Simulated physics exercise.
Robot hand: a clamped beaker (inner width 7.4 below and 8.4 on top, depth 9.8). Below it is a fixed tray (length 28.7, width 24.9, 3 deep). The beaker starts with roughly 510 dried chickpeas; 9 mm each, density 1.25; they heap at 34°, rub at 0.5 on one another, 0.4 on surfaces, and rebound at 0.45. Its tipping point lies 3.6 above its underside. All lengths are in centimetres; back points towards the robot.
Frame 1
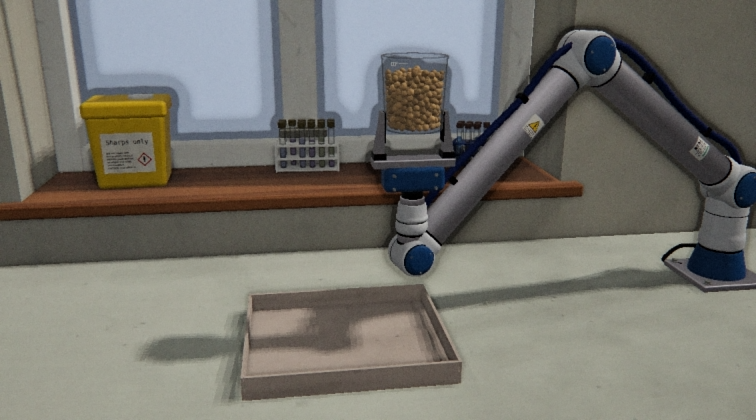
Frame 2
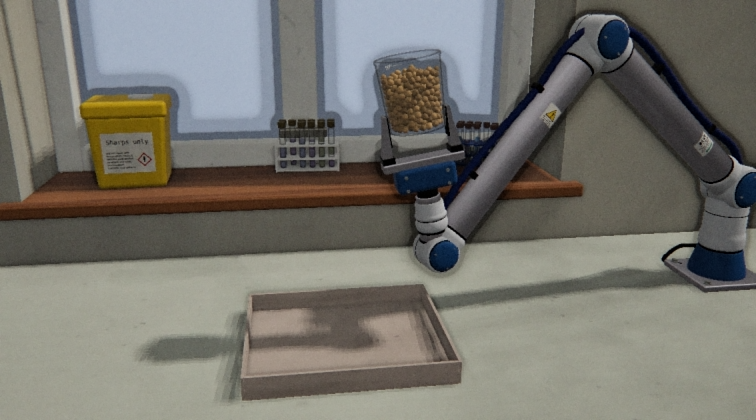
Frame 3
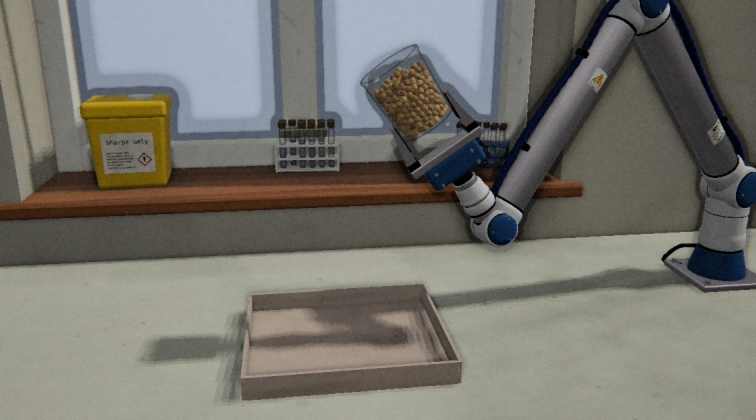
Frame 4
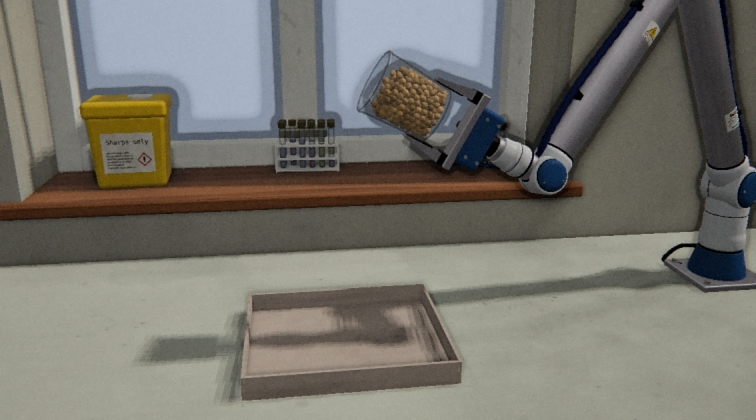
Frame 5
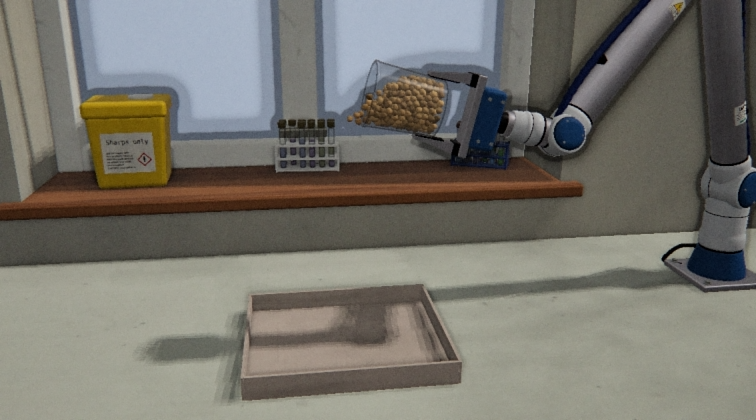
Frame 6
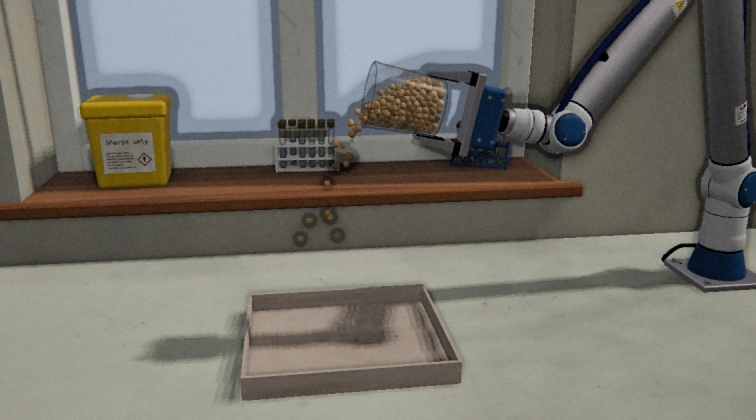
The clip opens on a robot arm holding an upright clear beaker of chickpeas in front of a window, with a shallow, empty tray on the counter below. The arm tilts the beaker steadily to the left until it lies nearly sideways, then a few chickpeas tumble from its mouth through the air above the tray.
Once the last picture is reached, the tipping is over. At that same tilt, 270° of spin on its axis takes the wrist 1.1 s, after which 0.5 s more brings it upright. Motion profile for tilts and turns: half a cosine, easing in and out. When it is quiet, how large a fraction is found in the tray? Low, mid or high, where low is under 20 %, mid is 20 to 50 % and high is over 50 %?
Mid.
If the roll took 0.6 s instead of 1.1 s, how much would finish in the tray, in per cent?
Then roughly 20 %.
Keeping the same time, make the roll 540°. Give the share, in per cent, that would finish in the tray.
Roughly 30 percent, then.
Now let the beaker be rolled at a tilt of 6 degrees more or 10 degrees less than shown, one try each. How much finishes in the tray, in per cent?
Estimates: Close to 45 % and 10 %.
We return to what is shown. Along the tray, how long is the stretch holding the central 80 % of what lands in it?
Spread length: Close to 18 cm.
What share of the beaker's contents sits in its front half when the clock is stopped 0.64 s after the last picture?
65 per cent.
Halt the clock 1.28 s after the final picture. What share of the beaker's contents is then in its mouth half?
Around 35 per cent.
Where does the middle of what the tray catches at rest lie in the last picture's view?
Around (311, 348).
Then, 0.64 s later, tipped 78°, highest piece 40 above the table; 431 in the beaker, 41 in the tray, 3 on the table or floor, 34 in flight or on a rim.
Then, 1.28 s later, tipped 56°, highest piece 39 above the table; 356 in the beaker, 135 in the tray, 5 on the table or floor, 13 in flight or on a rim.
Then, 1.80 s later, upright, highest piece 41 above the table; 355 in the beaker, 148 in the tray, 6 on the table or floor.
Then, 2.50 s later, upright, highest piece 41 above the table; 355 in the beaker, 148 in the tray, 6 on the table or floor.
At rest, 355 in the beaker, 148 in the tray, 6 on the table or floor. That is 29 % in the tray.
